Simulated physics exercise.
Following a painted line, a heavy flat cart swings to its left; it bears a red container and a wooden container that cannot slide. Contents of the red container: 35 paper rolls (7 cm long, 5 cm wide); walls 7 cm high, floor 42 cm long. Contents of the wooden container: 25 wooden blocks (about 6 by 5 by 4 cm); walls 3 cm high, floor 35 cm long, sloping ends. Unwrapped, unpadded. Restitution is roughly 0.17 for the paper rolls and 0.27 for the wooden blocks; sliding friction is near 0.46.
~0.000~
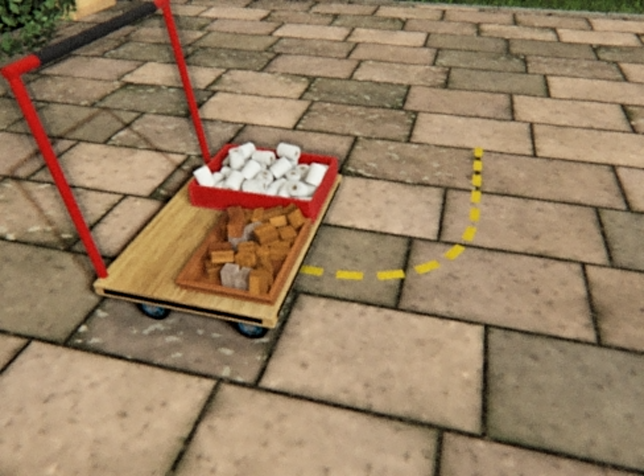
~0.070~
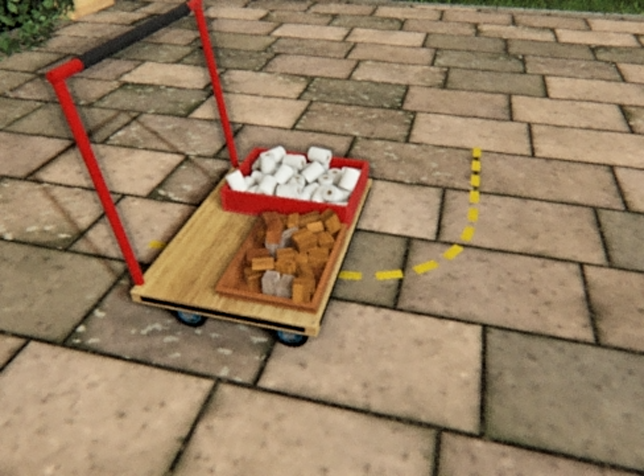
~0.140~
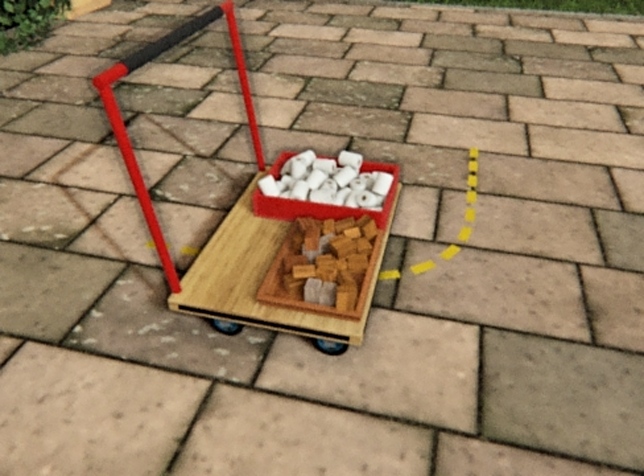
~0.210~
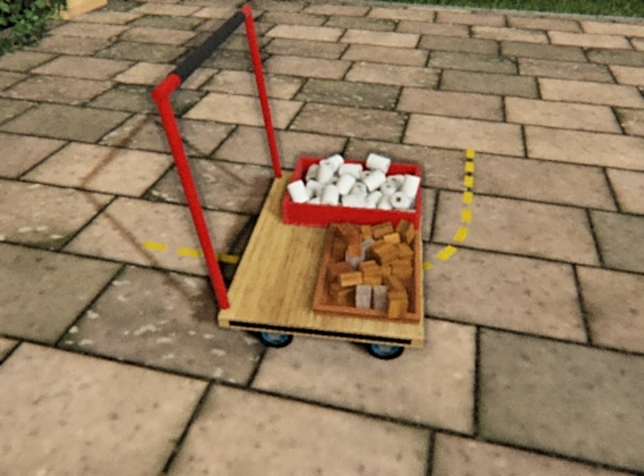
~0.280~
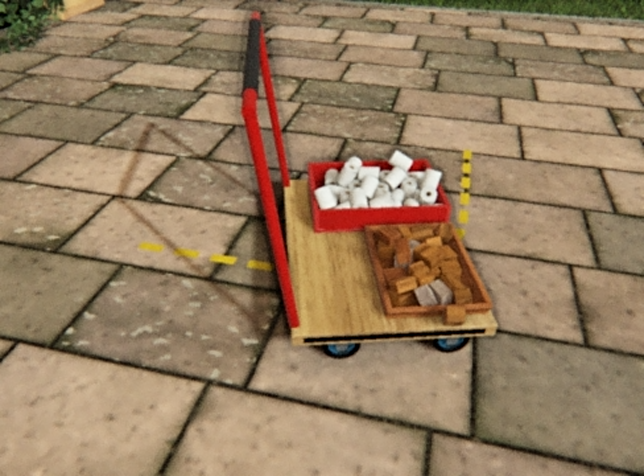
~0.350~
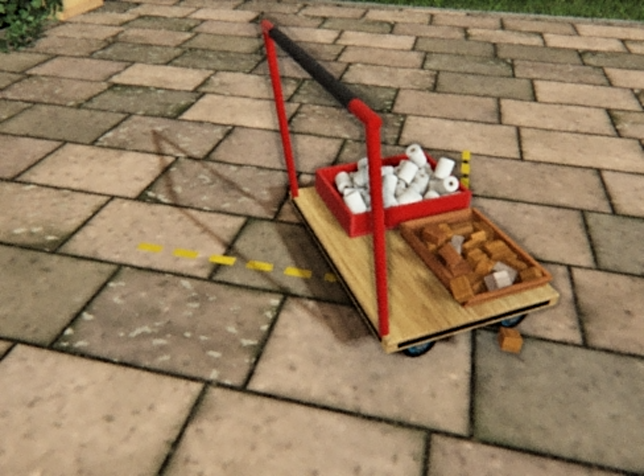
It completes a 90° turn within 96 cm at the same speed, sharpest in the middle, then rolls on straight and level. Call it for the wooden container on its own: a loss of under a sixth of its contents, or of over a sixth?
Over a sixth.
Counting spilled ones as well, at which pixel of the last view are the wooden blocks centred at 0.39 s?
Centre approx. (502, 246).
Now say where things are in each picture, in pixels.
In the first picture (places track the rim corner closest to us here, unless another is named; the camera pans a little), wooden container (270, 295); red container (by its farthest rim corner) (229, 145); heading changed by 0°, 0 cm rolled; all still inside.
The second picture shows wooden container (314, 303); red container (257, 148); heading changed by 0°, 13 cm rolled.
The third picture shows wooden container (358, 312); red container (285, 152); heading changed by 0°, 25 cm rolled.
The fourth picture shows wooden container (419, 314); red container (303, 158); heading changed by 6°, 38 cm rolled.
The fifth picture shows wooden container (489, 303); red container (312, 163); heading changed by 19°, 50 cm rolled; 1 out, the lowest block at (454, 316).
The sixth picture shows wooden container (549, 275); red container (319, 170); heading changed by 35°, 63 cm rolled; 2 out, the lowest block at (510, 340).
After 0.39 s, the red container has all 35 and the wooden container is down by 5 of 25.
After 0.50 s, the red container has all 35 and the wooden container is down by 7 of 25.
After 0.66 s, the red container has all 35 and the wooden container is down by 10 of 25.
Outcome (at 1.12 s), the red container has all 35 and the wooden container is down by 10 of 25. Asked share, 10 of 25, 40 per cent.
